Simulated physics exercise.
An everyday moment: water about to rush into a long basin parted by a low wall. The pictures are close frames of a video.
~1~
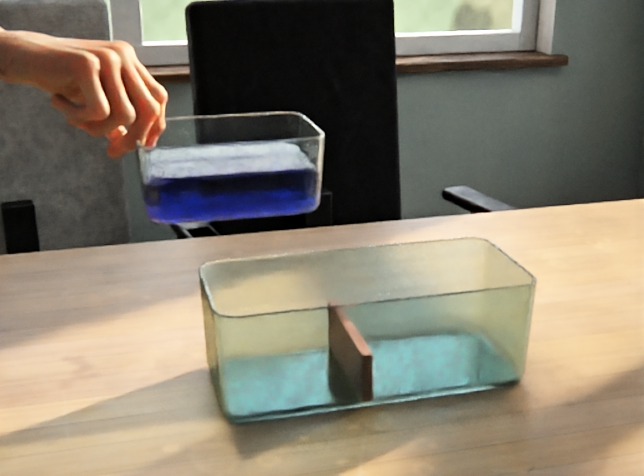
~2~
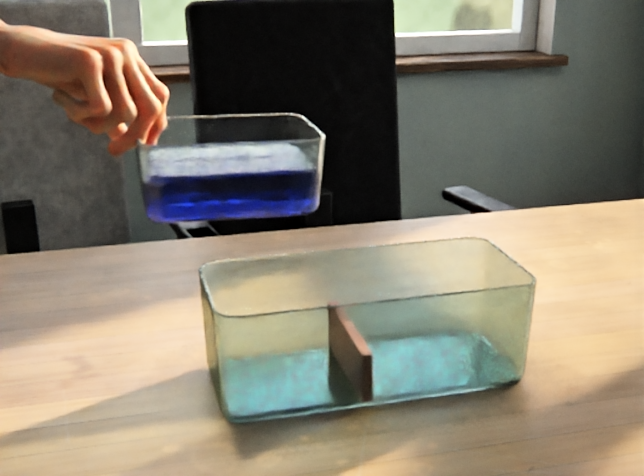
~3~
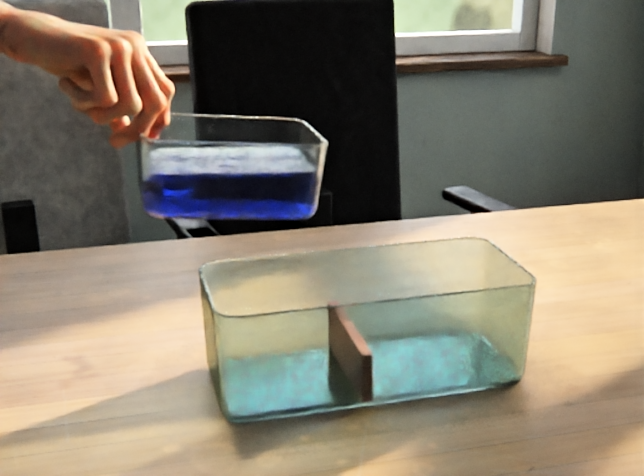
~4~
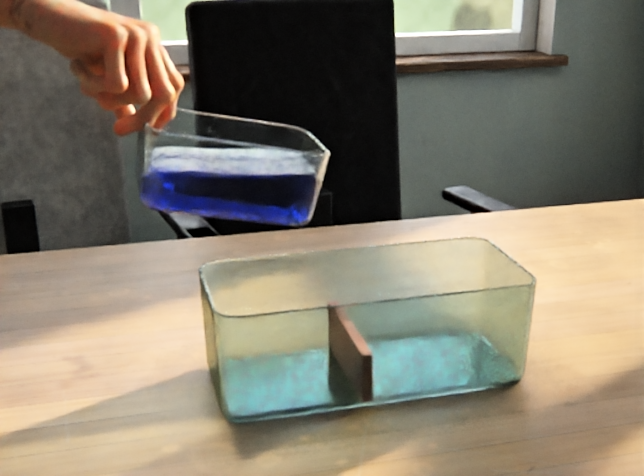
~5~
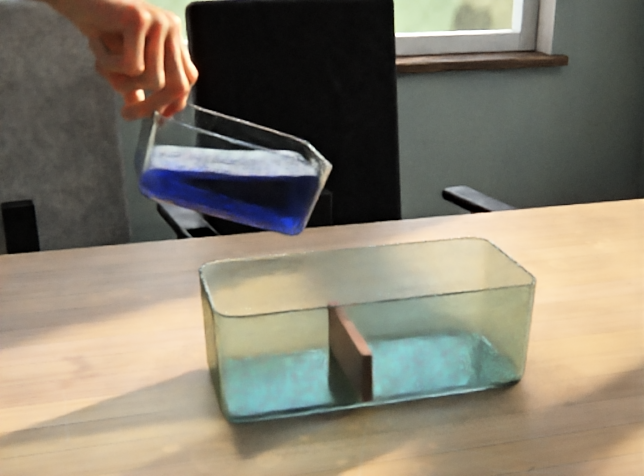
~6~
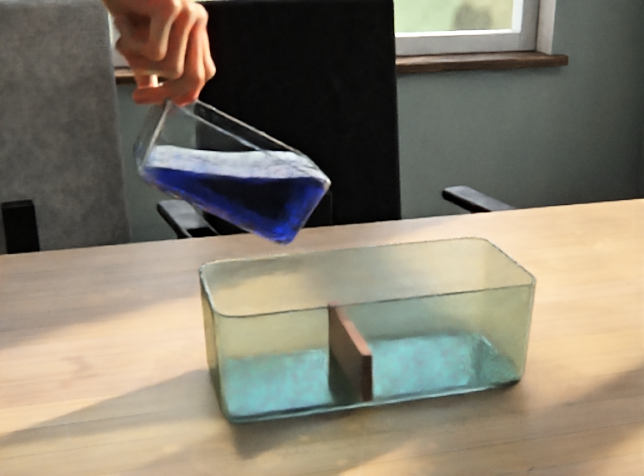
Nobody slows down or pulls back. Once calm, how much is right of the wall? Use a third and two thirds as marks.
The share right of the wall is from a third to two thirds.
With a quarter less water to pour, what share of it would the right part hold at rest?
Close to 40 per cent.
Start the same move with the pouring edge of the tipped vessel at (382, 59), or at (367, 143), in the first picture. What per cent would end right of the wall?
Near 90 % and 85 %.
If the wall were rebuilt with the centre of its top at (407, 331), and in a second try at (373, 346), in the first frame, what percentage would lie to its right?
Roughly 5 per cent, and 35 per cent.
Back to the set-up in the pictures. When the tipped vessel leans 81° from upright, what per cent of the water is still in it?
Close to 25 per cent.
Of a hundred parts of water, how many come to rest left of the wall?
Roughly 45 in a hundred.
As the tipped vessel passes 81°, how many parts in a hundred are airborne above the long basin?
Near 35 %.
A moment on, the tilt is 81° and 27 per cent is still to pour, 4 is left of the wall and 33 right of it.
Next, the tilt is 94° and 11 per cent is still to pour, 30 is left of the wall and 52 right of it.
Then the tilt is 94° and 2 per cent is still to pour, 41 is left of the wall and 52 right of it.
Later the tilt is 94° and 0 per cent is still to pour, 44 is left of the wall and 52 right of it.
Finally, 45 per cent lies left of the wall, 52 right of it and 2 outside.
